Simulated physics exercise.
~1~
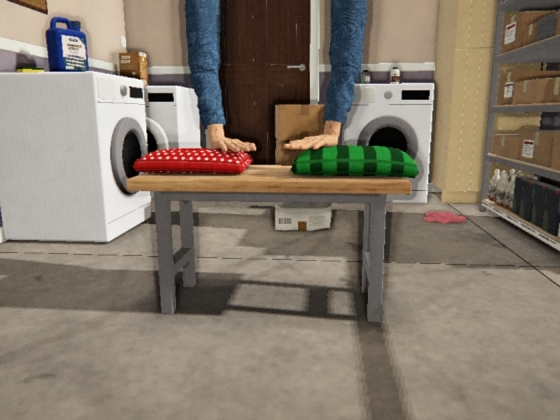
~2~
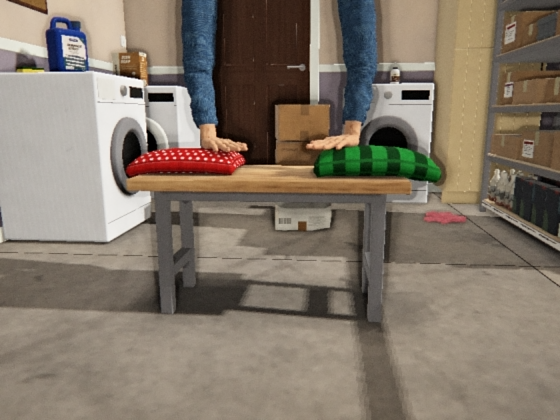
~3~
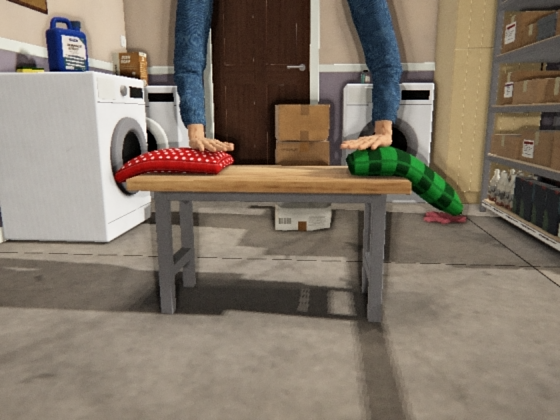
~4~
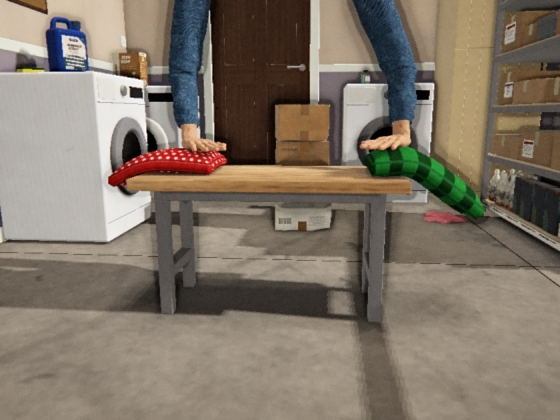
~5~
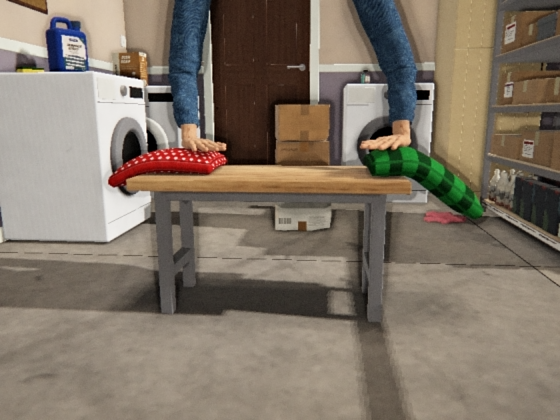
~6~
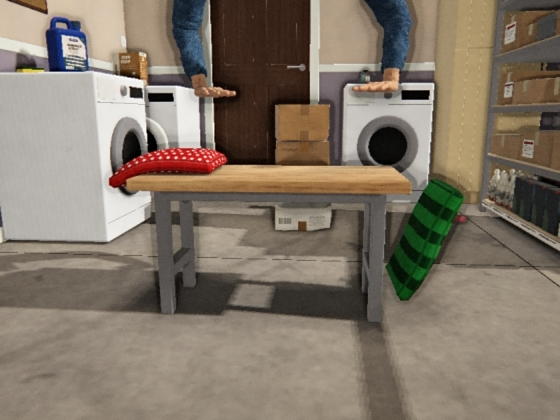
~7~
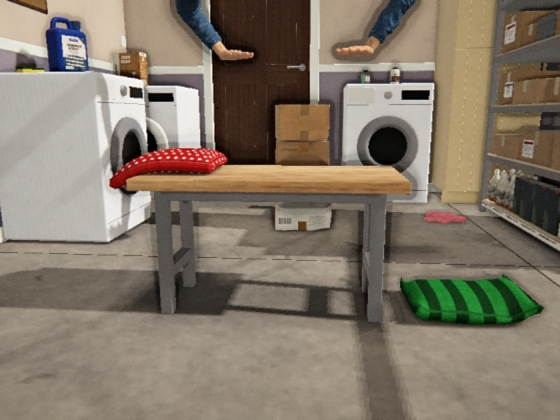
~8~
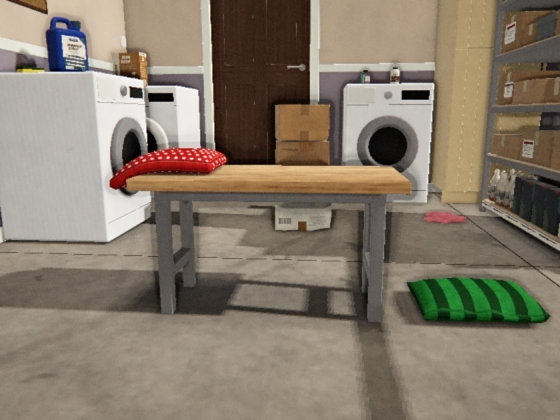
Two hands pressed on a red pillow and a green pillow and slid them apart toward opposite ends of a low table, then lifted away; the green one slumped off the right end onto the floor, while the red one stayed put, jutting over the left edge.
